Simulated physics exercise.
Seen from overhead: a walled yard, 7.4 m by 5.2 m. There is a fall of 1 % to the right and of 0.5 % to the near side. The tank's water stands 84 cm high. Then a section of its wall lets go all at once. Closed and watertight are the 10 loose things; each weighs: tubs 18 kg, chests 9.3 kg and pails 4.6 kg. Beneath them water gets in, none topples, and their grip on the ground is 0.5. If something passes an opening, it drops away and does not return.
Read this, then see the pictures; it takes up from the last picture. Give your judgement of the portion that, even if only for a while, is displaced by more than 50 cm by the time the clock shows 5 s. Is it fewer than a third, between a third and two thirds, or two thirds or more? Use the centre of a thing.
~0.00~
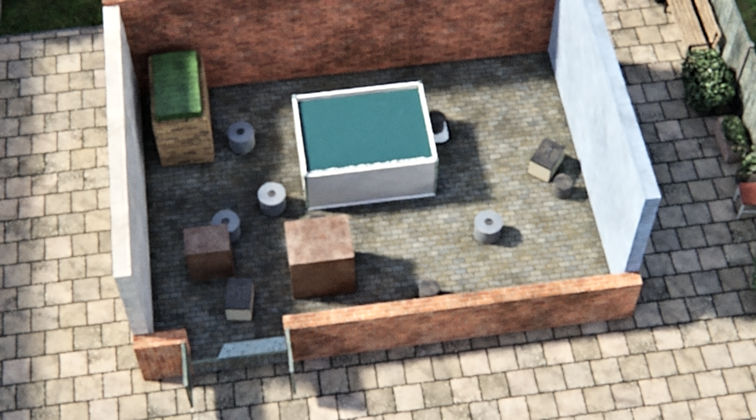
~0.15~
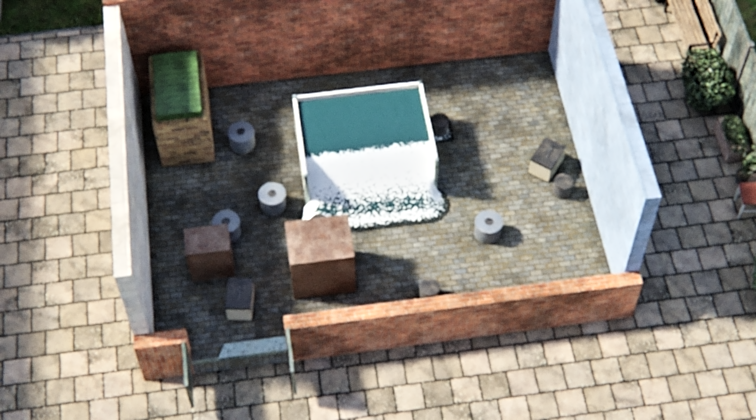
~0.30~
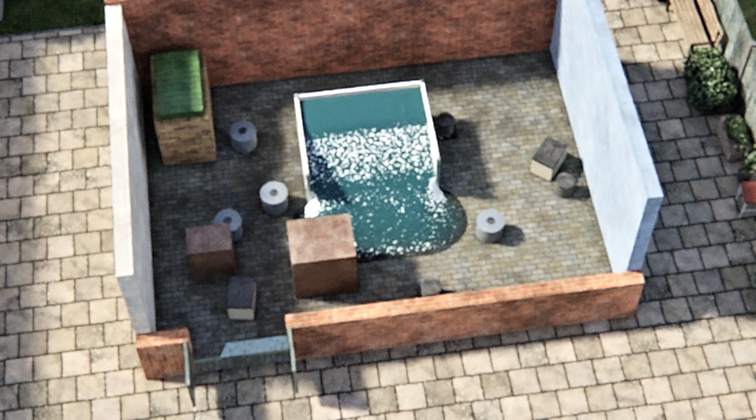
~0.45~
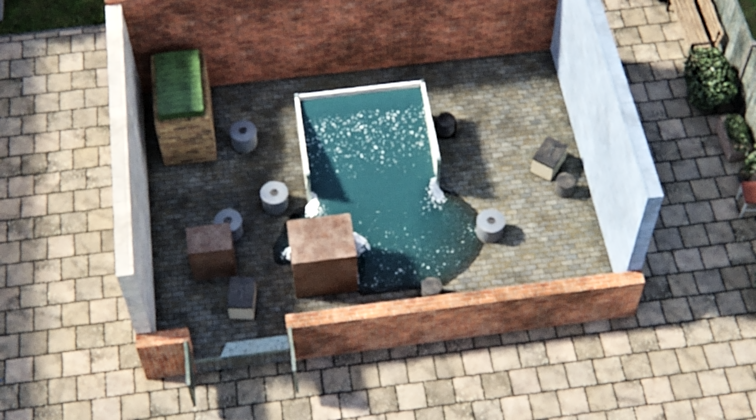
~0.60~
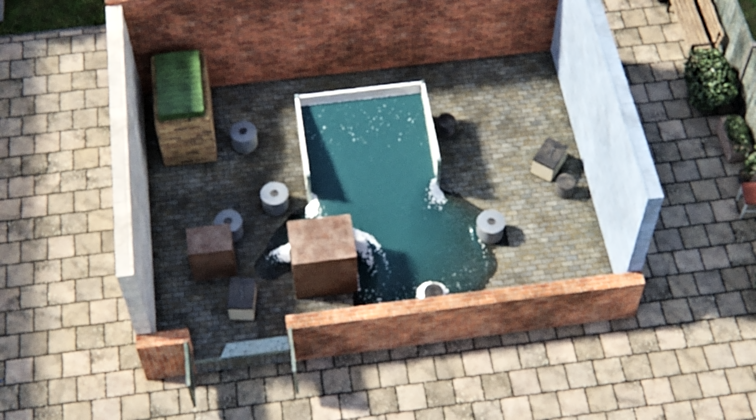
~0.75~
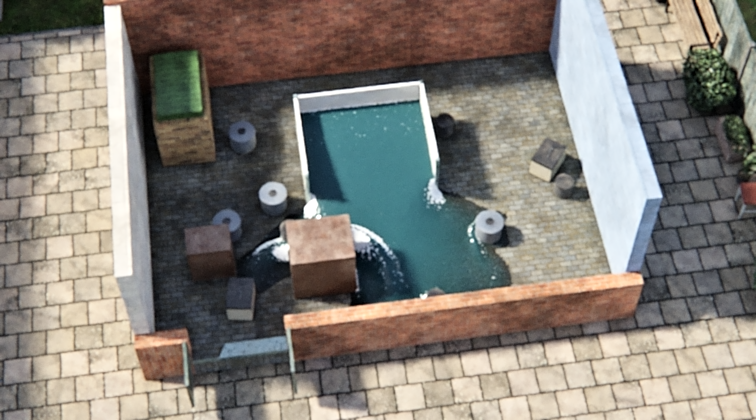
In the upper range.
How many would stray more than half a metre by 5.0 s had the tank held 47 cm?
In that case the number is 5.
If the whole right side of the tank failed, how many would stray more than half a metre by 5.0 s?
You'd get 5 in that case.
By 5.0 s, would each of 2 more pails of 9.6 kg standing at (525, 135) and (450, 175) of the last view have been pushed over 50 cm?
Taking them in order: Above the mark and below the mark.
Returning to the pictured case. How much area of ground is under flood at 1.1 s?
Some 12 m2 of it.
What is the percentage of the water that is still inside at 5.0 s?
Somewhere near 96 percent, give or take.
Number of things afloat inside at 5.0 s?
The number is 3.
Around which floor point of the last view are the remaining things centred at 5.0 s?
Around (360, 135).
After 1.1 s 1 of 10 are over 50 cm from their spots; 1 afloat.
After 2.2 s 4 of 10 are over 50 cm from their spots; 1 afloat.
After 3.5 s 7 of 10 are over 50 cm from their spots; 2 afloat.
After 5.0 s 7 of 10 are over 50 cm from their spots, and 7 have been at some point; 3 afloat.
